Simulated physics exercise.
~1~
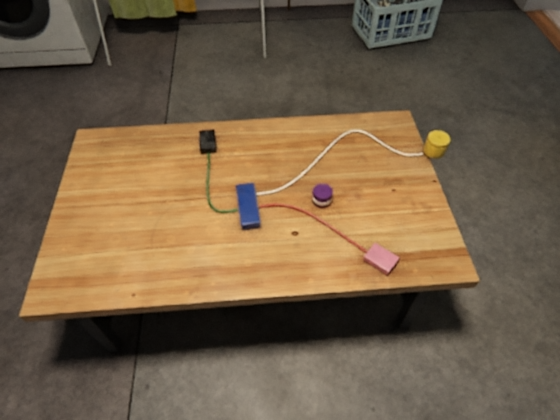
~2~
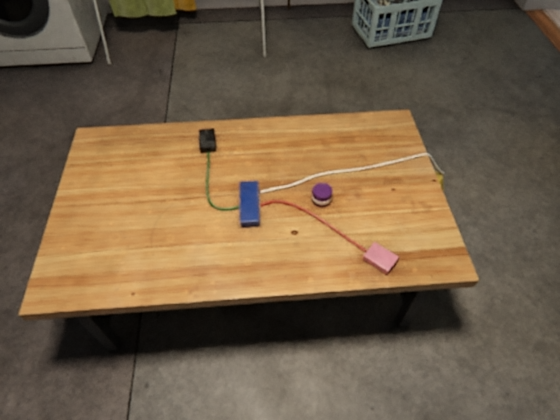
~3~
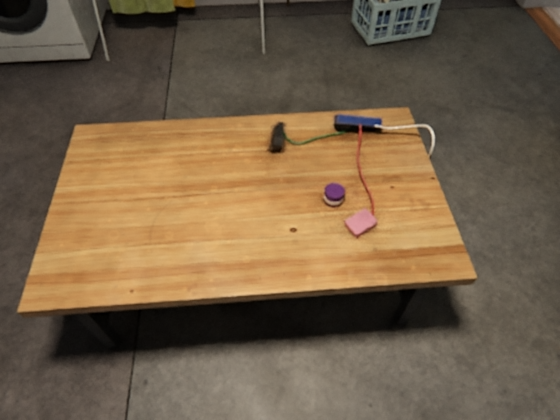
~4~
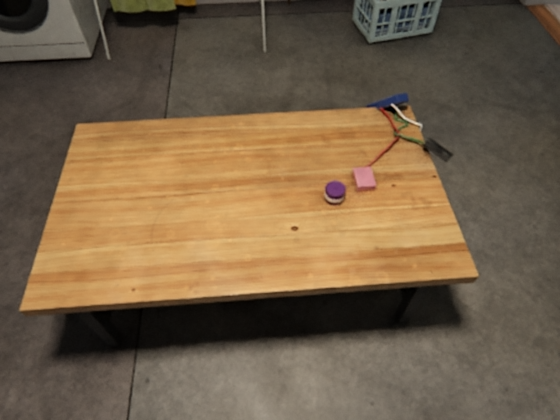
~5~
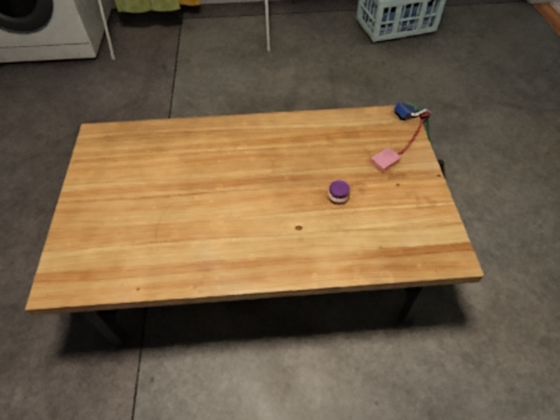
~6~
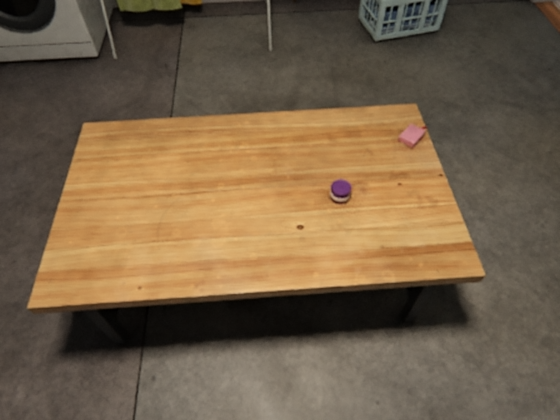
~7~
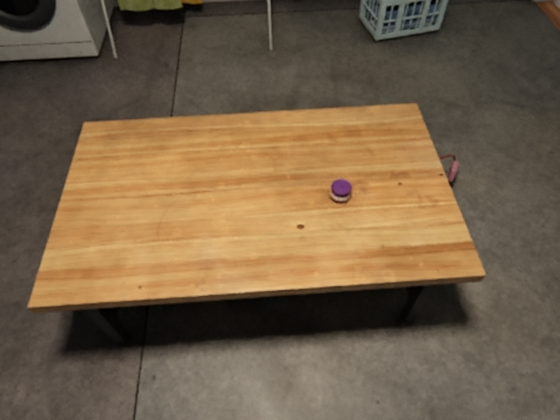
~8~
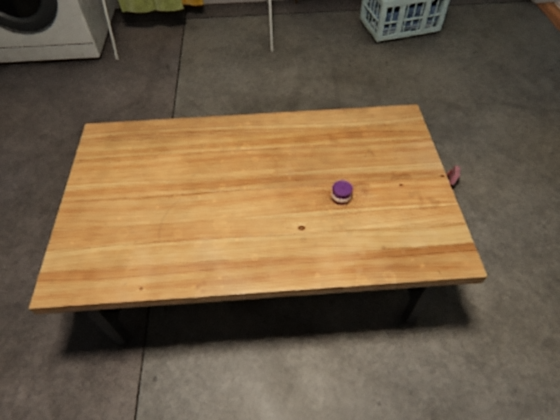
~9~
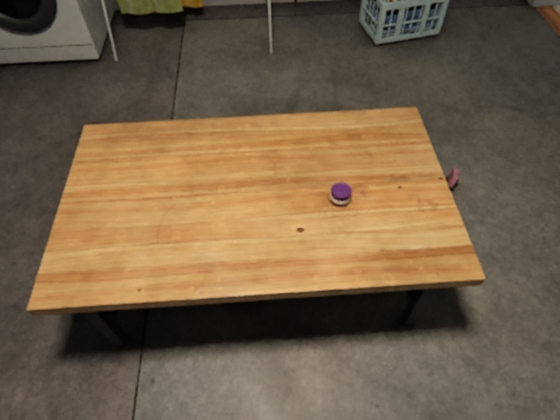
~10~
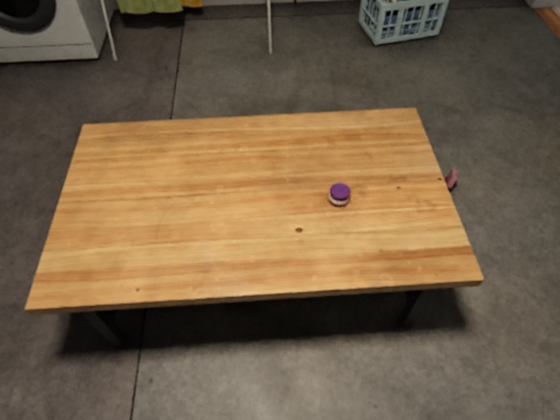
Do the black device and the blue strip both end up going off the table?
Yes, both leave their places and go over the right side of the table, pulled along with the cables.
